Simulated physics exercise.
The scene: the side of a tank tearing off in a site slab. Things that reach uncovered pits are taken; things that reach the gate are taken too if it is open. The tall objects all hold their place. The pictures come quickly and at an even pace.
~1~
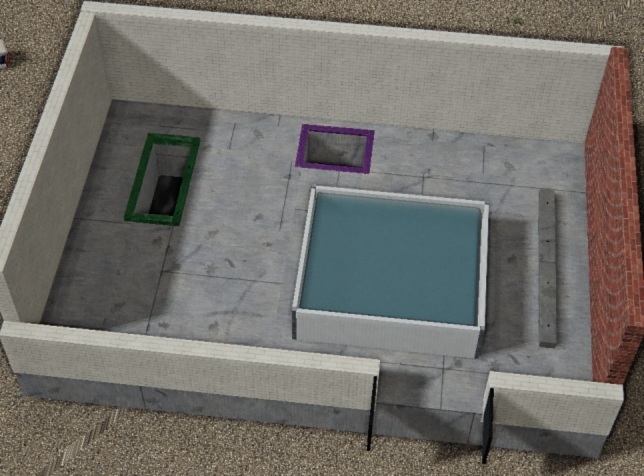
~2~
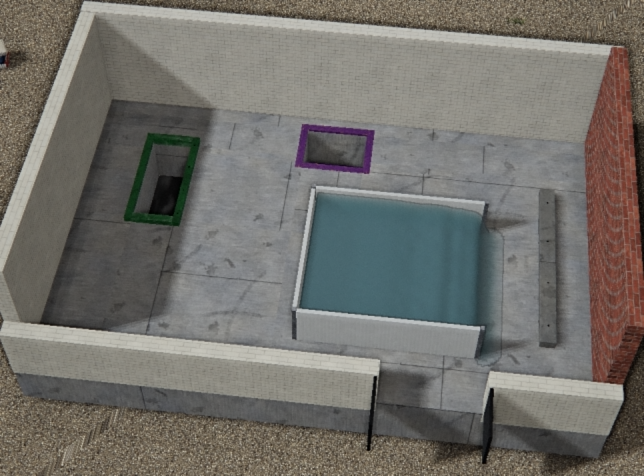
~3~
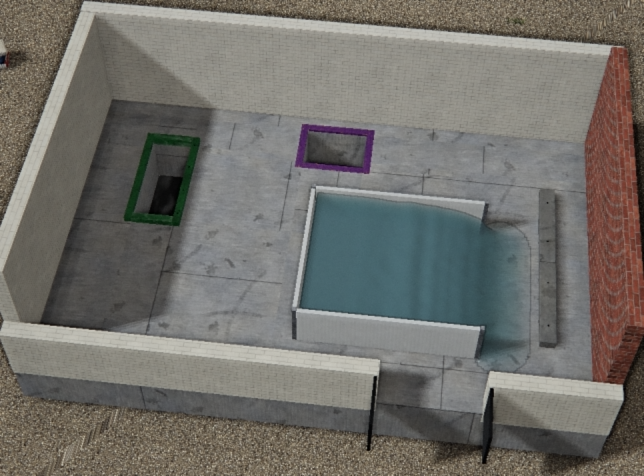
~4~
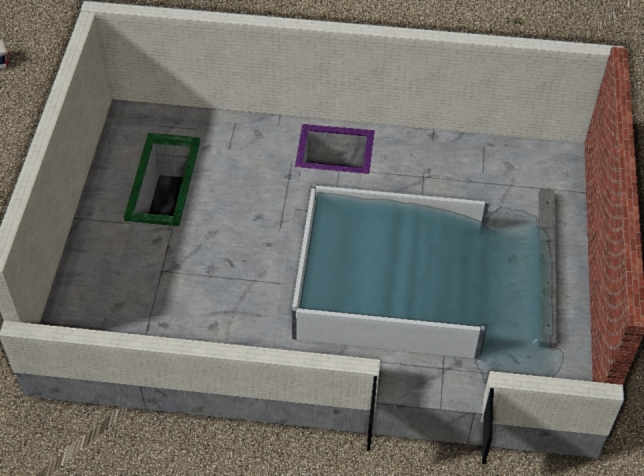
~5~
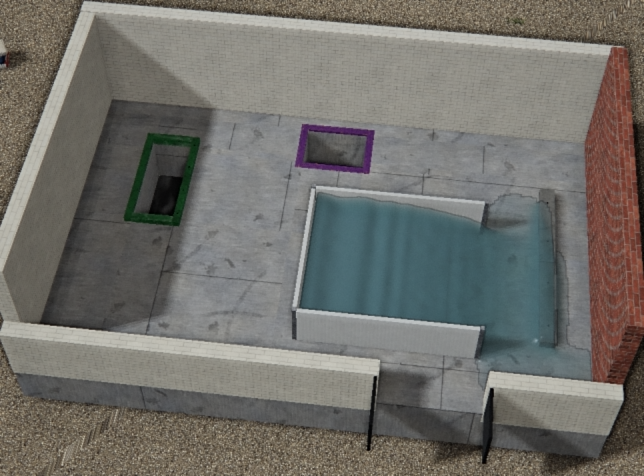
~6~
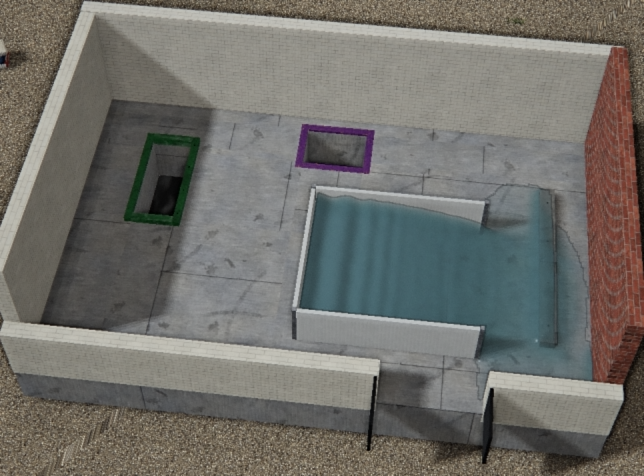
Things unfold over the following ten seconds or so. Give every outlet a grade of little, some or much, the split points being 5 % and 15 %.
Grades: Gate - some; purple pit - much; green pit - little.
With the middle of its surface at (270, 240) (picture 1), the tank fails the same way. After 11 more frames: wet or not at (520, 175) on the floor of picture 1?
Location check: Waterlogged.
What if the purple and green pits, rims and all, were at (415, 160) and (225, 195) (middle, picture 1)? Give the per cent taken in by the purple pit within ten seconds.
Result - purple pit, 25 in a hundred.
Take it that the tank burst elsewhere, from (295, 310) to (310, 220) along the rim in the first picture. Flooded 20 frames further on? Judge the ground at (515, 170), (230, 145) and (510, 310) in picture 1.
Spot by spot: Unaffected, then soaked through, then unaffected.
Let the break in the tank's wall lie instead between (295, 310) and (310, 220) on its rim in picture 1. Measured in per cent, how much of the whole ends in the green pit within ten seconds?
In percent, green takes 10.
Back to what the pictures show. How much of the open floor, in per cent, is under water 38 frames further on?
Near 85 in a hundred.
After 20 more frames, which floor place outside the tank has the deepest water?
Deepest spot: Around (575, 147).
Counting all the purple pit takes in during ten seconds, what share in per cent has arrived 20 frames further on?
Share at that point: Roughly 5 %.
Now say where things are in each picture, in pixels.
Still water in the open tank at (394, 258), in the first frame.
The front is at (481, 362), out from the gap at (479, 282), in the second frame.
The front is at (506, 368), out from the gap at (478, 284), in the third frame.
The front is at a hidden place, out from the gap at (478, 285), in the fourth frame.
Water pours out at (478, 286) and has run to (535, 203), in the fifth frame.
The front is at a hidden place, out from the gap at (478, 286), in the sixth frame.
A moment on, water covers 20 % of the floor; the gate 0 %, the purple pit 0 %, the green pit 0 %.
Next, water covers 30 % of the floor; the gate 0 %, the purple pit 0 %, the green pit 0 %.
Then, water covers 45 % of the floor; the gate 2 %, the purple pit 1 %, the green pit 0 %.
Later, water covers 85 % of the floor; the gate 6 %, the purple pit 10 %, the green pit 0 %.
In the end, water covers 95 % of the floor; the gate 8 %, the purple pit 18 %, the green pit 0 %.
